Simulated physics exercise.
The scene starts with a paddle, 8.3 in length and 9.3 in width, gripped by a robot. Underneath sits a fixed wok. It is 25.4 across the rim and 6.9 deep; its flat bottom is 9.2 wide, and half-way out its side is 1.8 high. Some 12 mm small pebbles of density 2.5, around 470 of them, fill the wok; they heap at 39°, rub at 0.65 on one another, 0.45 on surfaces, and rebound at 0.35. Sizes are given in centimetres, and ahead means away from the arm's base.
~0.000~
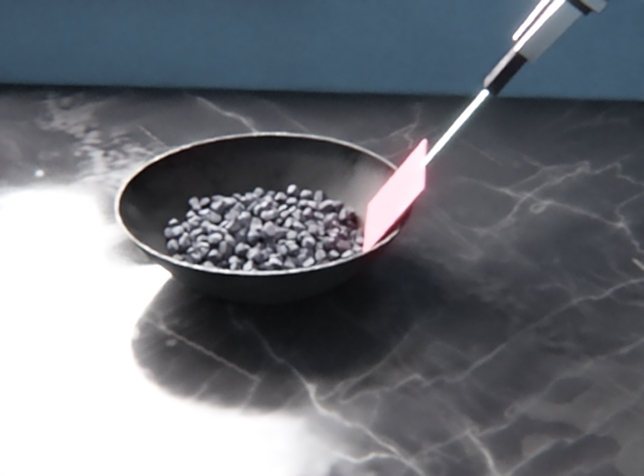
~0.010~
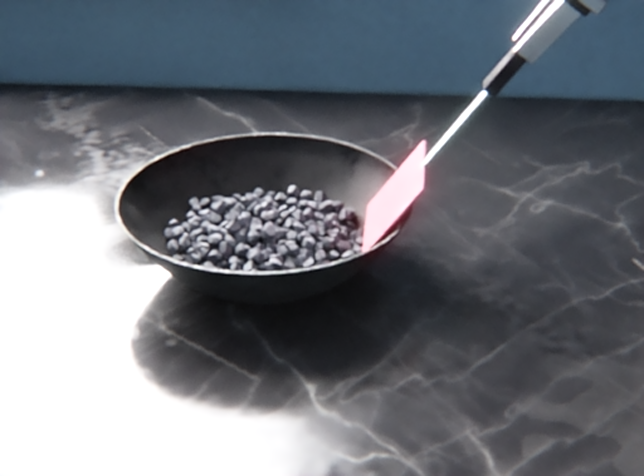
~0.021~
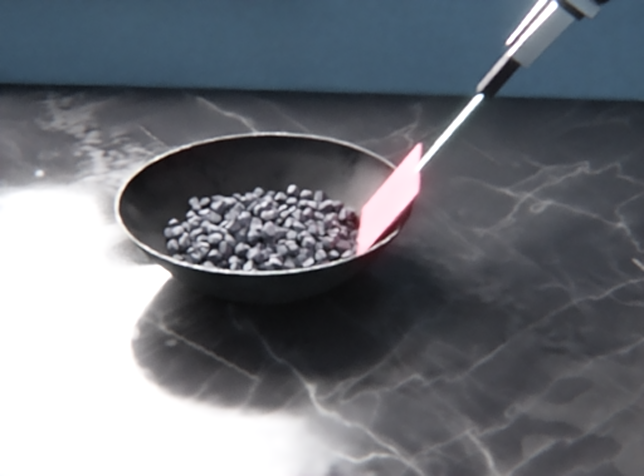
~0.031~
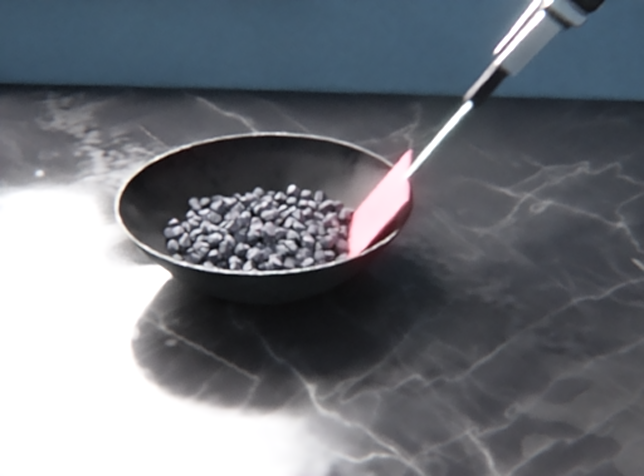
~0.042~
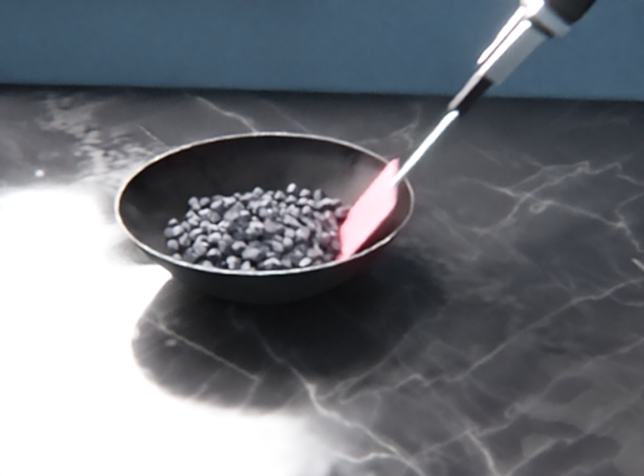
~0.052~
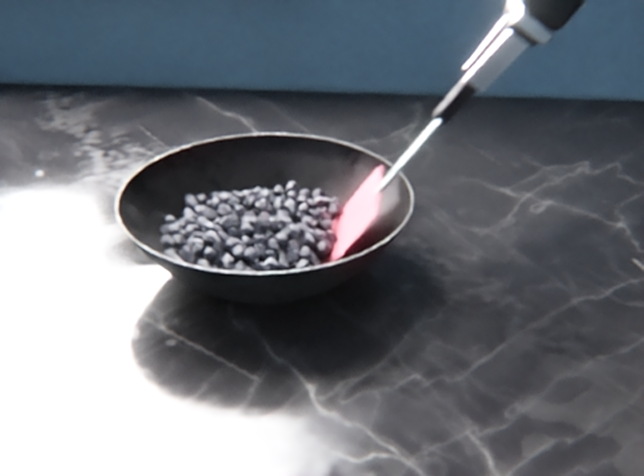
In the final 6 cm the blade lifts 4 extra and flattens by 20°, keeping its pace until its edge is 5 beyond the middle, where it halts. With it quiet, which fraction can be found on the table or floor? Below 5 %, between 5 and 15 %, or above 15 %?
Above 15 %.
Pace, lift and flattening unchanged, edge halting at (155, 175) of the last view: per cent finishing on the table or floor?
Something close to 60 in a hundred.
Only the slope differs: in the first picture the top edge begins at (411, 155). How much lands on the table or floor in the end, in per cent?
About 30%.
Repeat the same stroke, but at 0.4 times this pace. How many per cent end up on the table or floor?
Some 0 per cent.
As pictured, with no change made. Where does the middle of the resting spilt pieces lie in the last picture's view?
I'd place it close to (24, 248).
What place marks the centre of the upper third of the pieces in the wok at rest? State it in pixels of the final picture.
Around (172, 218).
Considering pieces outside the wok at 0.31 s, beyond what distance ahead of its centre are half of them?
18 cm.
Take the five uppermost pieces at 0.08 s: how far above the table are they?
Somewhere near 7 cm, I'd say.
After 0.08 s, sloping 54°, highest piece 8 above the table; 470 in the wok.
After 0.10 s, sloping 47°, highest piece 10 above the table; 469 in the wok, 1 on the blade or in flight.
After 0.31 s, sloping 34°, highest piece 27 above the table; 372 in the wok, 42 on the table or floor, 56 on the blade or in flight.
After 1.36 s, sloping 34°, highest piece 8 above the table; 369 in the wok, 101 on the table or floor.
In the end, 369 in the wok, 101 on the table or floor. That is 21 % on the table or floor.
